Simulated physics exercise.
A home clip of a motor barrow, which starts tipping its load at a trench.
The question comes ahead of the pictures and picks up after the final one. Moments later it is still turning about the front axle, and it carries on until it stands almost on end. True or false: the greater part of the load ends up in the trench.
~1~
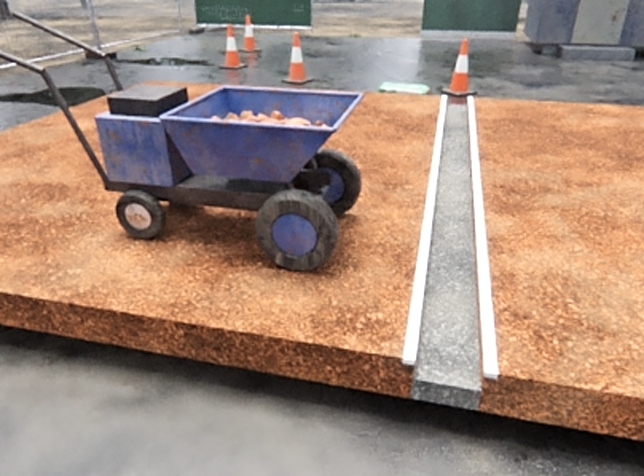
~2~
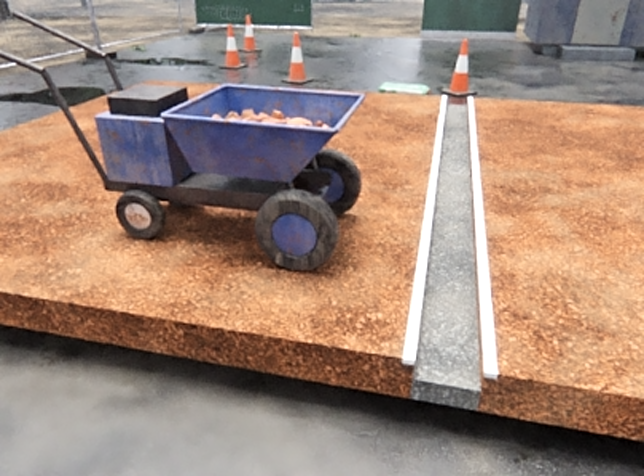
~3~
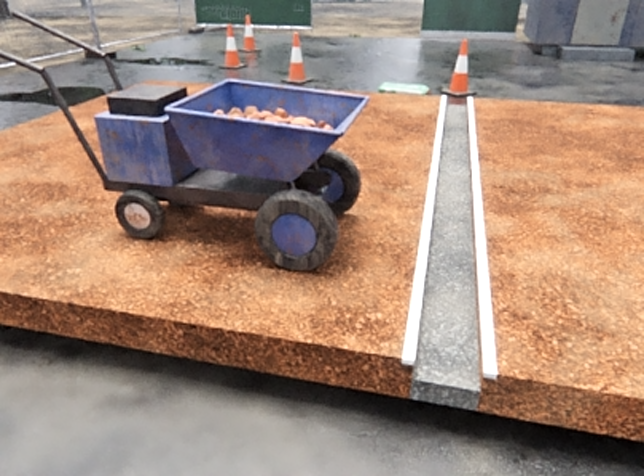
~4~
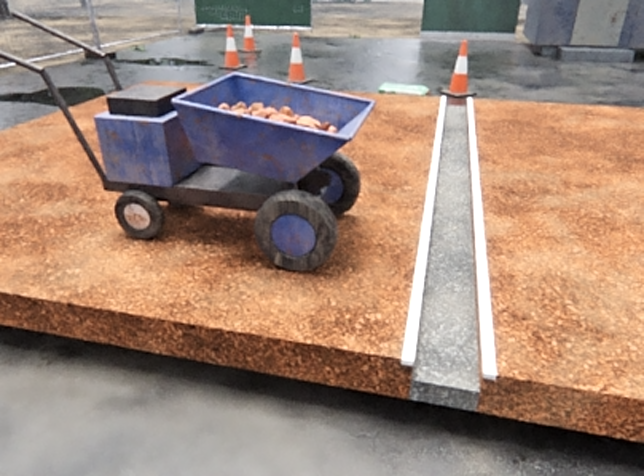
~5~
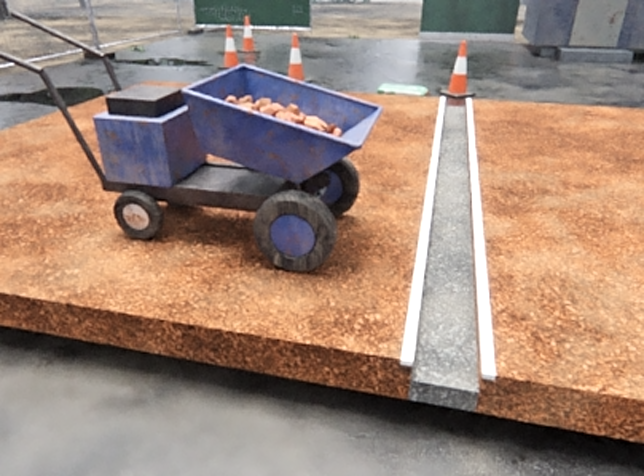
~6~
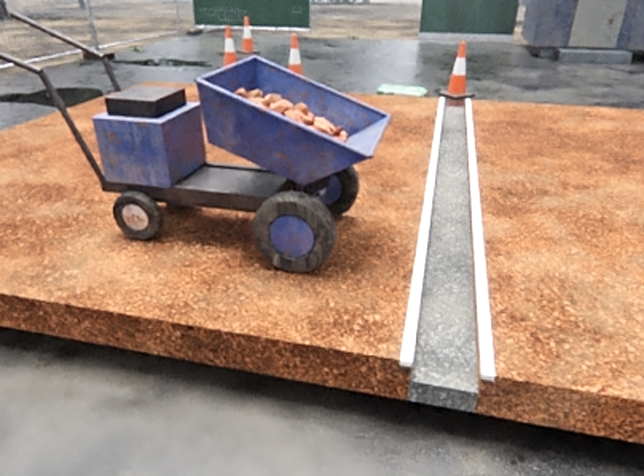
True.
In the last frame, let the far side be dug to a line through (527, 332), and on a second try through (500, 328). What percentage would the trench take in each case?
I'd say some 90 in a hundred, followed by 80 in a hundred.
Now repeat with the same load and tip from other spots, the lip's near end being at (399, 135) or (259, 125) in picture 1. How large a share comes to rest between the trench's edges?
It works out to 30 per cent in the first case and 20 per cent in the second.
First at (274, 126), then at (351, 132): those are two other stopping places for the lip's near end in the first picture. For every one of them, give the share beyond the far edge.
The first gives close to 0 per cent and the second 10 per cent.
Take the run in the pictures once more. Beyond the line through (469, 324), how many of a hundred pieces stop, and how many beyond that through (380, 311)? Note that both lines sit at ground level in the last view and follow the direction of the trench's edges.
The first comes to 20 %, the second to 100 %.
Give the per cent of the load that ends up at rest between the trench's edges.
Result: Around 75 in a hundred.
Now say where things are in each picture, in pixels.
In the first picture, lip of the skip at (334, 131), level; top of the load at (255, 133), lumps of rubble; first edge of the trench at (415, 313); far edge at (488, 323), the trench under half as wide as the skip, and shallow for its width.
In the second picture, lip of the skip at (336, 132), level; top of the load at (256, 132).
In the third picture, lip of the skip at (341, 134), tipped barely; top of the load at (254, 120).
In the fourth picture, lip of the skip at (349, 140), tipped a little; top of the load at (251, 123).
In the fifth picture, lip of the skip at (359, 147), tipped a little; top of the load at (248, 118).
In the sixth picture, lip of the skip at (369, 157), tipped clearly; top of the load at (254, 102); first edge of the trench at (413, 315); far edge at (485, 325).
Soon, skip tipped steeply; all in the skip.
A while on, skip tipped right over; most in the skip; a stray few short of the trench; a small part in or heaped over the trench.
Towards the end, skip tipped right over; a small part in the skip; a small part short of the trench; most in or heaped over the trench; a small part beyond it.
Finally, skip tipped right over; a stray few in the skip; a small part short of the trench; most in or heaped over the trench; a small part beyond it.
